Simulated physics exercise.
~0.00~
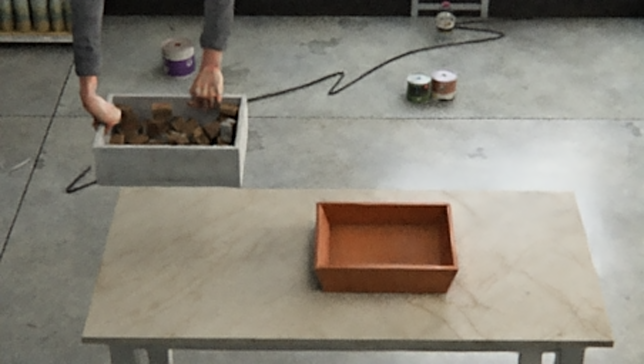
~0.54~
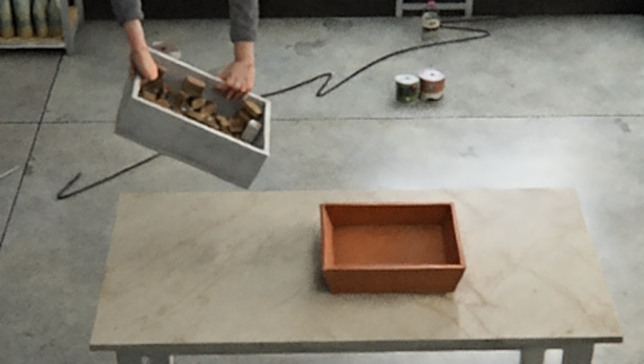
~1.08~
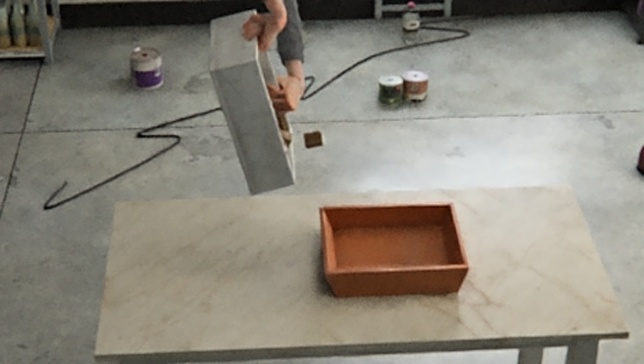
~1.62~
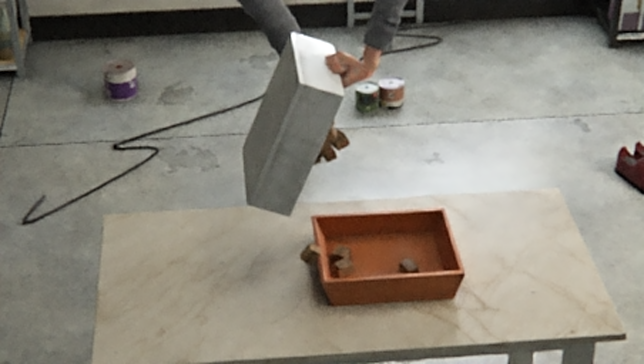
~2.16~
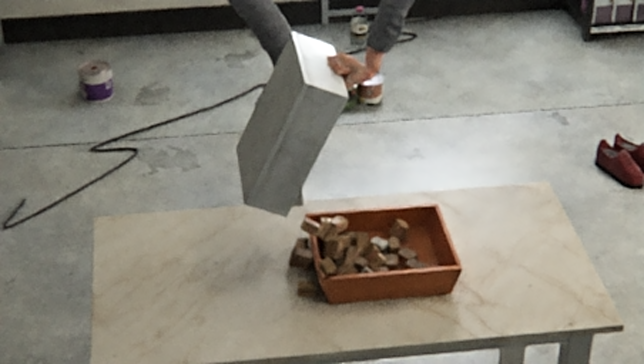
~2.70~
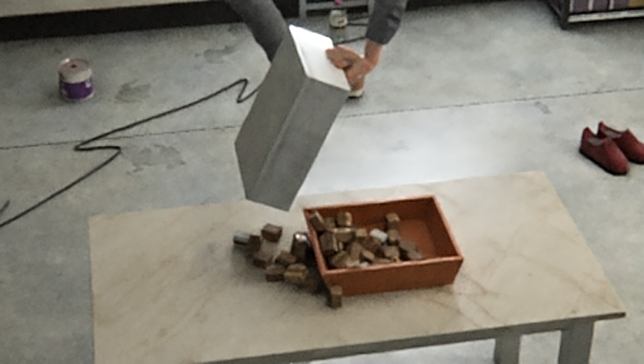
A pale wooden box full of small brown blocks was lifted by two hands, moved right and tipped over a table, spilling them toward an orange tray; most landed inside, while a fair number ended up scattered on the tabletop to its left.
